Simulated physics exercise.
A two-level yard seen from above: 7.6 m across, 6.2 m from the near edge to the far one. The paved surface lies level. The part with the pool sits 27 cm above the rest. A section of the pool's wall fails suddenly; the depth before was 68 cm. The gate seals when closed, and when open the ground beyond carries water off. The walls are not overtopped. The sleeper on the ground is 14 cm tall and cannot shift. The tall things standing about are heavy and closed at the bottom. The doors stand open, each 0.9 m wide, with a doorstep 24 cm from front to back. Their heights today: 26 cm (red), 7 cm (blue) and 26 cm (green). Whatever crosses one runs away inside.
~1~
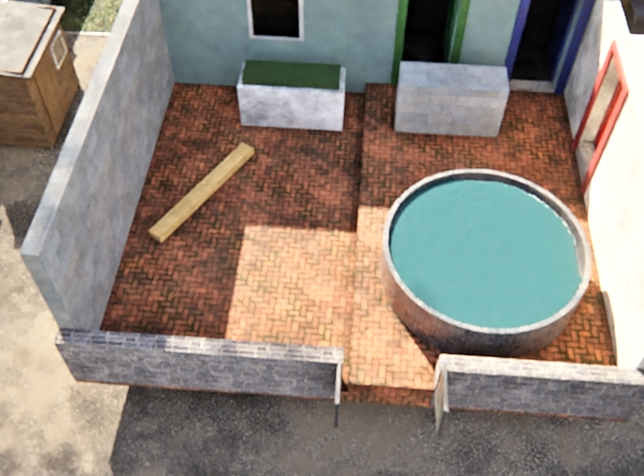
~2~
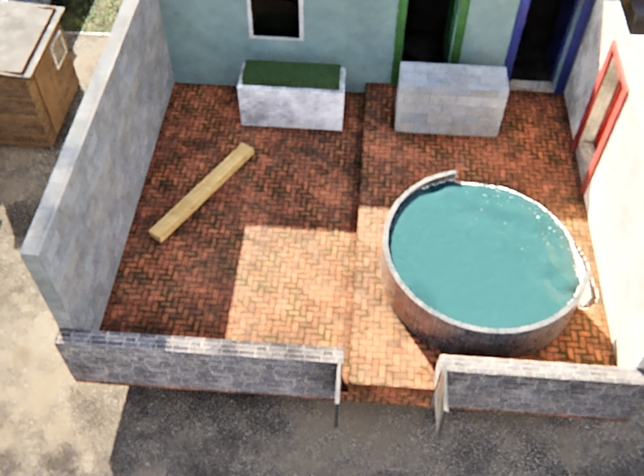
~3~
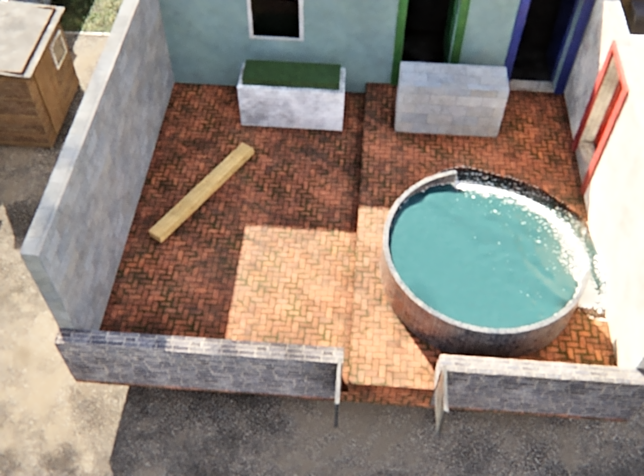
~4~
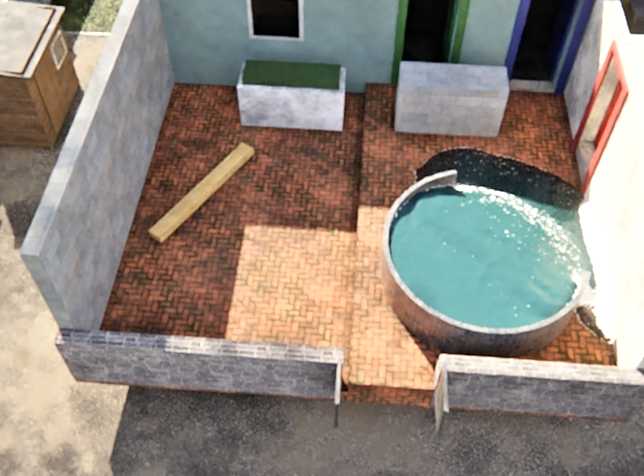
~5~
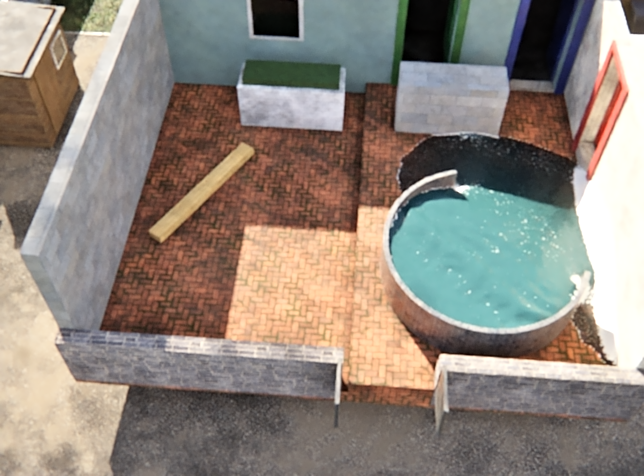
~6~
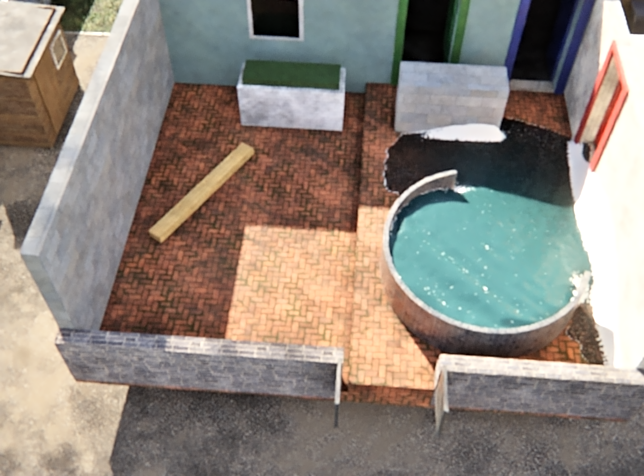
At the start, a round pool of still teal water stands on the right side of a walled brick yard. Its far wall opens and water pours out behind it, spreading in a dark sheet across the bricks until it reaches the white planter and the red door.
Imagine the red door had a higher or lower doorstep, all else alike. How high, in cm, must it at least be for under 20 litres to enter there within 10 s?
About 25 cm.
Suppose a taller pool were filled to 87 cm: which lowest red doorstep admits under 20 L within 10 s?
Some 33 cm.
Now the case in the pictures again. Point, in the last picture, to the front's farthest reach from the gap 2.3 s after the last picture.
Near (199, 131).
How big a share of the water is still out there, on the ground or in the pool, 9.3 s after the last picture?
Roughly 72 in a hundred.
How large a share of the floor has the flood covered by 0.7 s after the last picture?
Near 25 per cent is wet.
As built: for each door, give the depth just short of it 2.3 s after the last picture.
Depths in cm: Red 22, blue 41, green 8.
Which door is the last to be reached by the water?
The green one.
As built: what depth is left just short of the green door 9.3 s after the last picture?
About 5.5 cm.
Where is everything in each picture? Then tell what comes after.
The pool at (485, 247) is whole and still, 68 cm deep; the red door at (596, 128) is dry, in the first frame.
The gap is on the far side, the front 0.3 m out at (591, 299); the back of the pool holds 68 cm, in the second frame.
Water pours out on the far side and has run 0.7 m, to (457, 171); about 12 cm deep outside, 68 cm at the back, in the third frame.
The front is at (456, 151), 1.2 m from the gap on the far side; 3.7 m2 of floor is wet, 68 cm left at the back, in the fourth frame.
The gap is on the far side, the front 1.7 m out at (577, 166); the back of the pool holds 68 cm, in the fifth frame.
The front is at (517, 123), 2.2 m from the gap on the far side; 6.6 m2 of floor is wet, 68 cm left at the back; water is at the red door at (596, 128), in the sixth frame.
Then, 0.7 s after the last picture water covers 25 % of the floor, deepest (53 cm) near (563, 95); 29 cm at the red door, 2 litres in over its 26 cm doorstep.
Then, 2.3 s after the last picture water covers 55 % of the floor, deepest (46 cm) near (563, 95); 22 cm at the red door, 16 litres in over its 26 cm doorstep.
Then, 9.3 s after the last picture water covers 95 % of the floor, deepest (14 cm) near (336, 375); 8 cm at the red door, 16 litres in over its 26 cm doorstep.
At the red door as built, the water peaked near 38 cm, by the last picture.
With a doorstep of 23 cm, 29 litres would have come in within the 10 s; with 27 cm, 12 litres. So under 20 litres takes about 25 cm.
